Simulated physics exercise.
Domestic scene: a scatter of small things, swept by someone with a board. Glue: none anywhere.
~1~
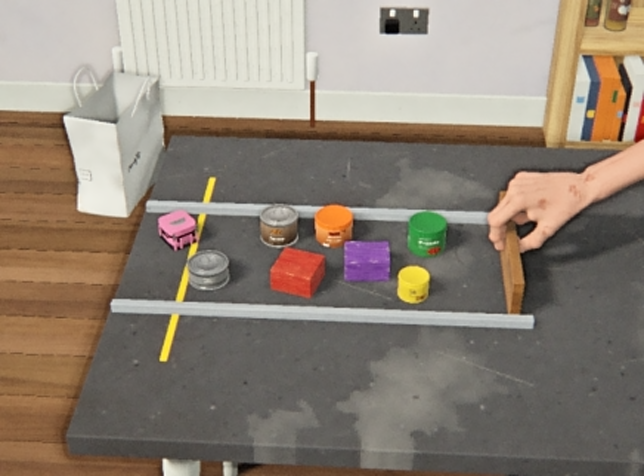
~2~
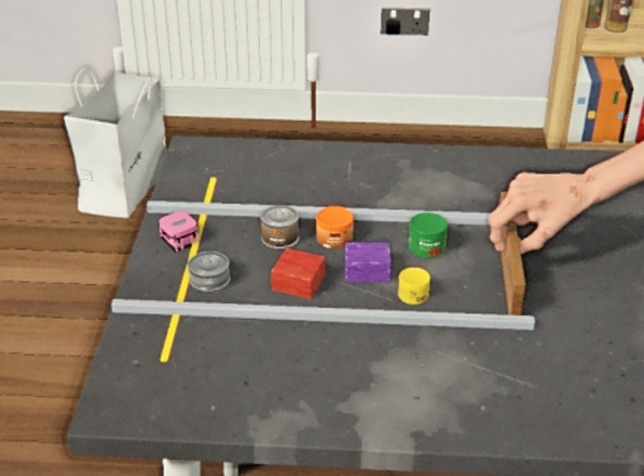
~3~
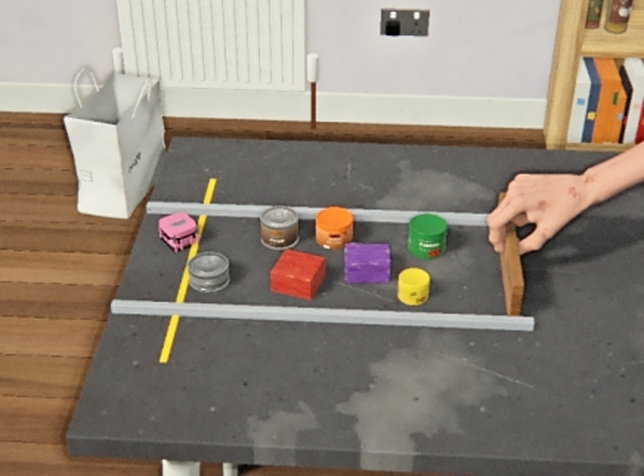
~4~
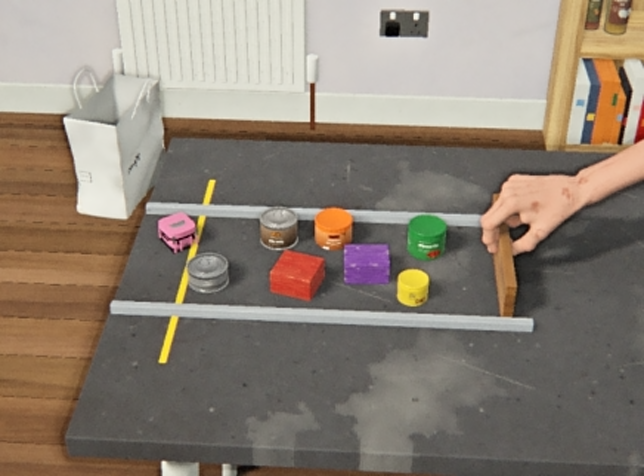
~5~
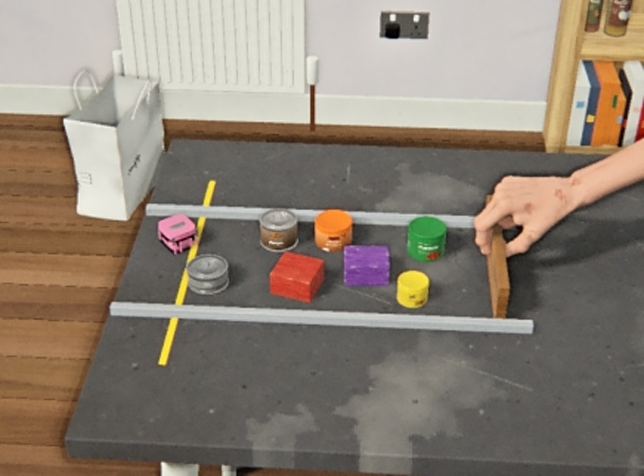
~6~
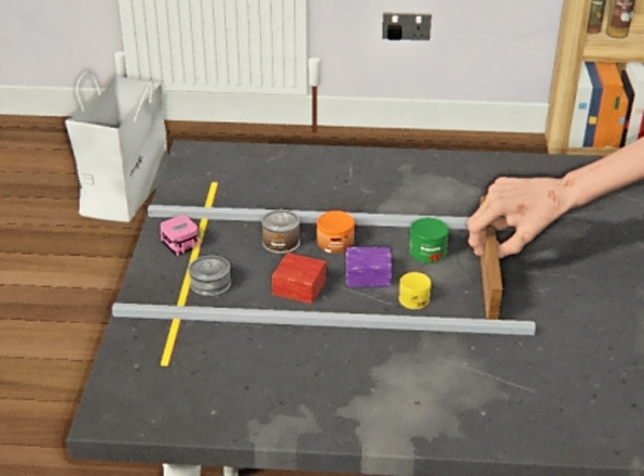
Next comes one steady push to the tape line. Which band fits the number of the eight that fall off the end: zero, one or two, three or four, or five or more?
The band is one or two.
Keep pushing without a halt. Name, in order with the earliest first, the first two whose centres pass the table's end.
Sequence: Pink case; grey pot.
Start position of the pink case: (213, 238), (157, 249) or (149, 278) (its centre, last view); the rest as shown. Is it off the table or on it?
Well, the pink case does not stay; it does not stay; it does not stay.
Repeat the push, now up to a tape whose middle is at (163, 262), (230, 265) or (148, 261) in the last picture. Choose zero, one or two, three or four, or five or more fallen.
Counting what would fall each time, I get 3 or 4; none; more than four.
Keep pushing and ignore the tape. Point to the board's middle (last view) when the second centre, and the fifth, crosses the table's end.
Around (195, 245); afterwards around (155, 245).
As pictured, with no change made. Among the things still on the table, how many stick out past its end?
The total would be 3.
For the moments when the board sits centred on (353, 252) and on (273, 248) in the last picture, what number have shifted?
Up to then 6, and up to the other point 7.
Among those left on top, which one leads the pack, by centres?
It's the grey pot.
Soon after, none off yet; pink case at rest near (180, 236); grey pot at rest near (210, 276); brown pot at rest near (281, 232).
Then, none off yet; pink case at rest near (180, 236); grey pot moving near (201, 277); brown pot moved about its own width near (245, 230).
Further on, none off yet; pink case moved about its own width near (158, 238); grey pot moved about its own width near (156, 264); brown pot moved well along near (189, 228).
At rest, the number that fall off is one or two; fallen, pink case.
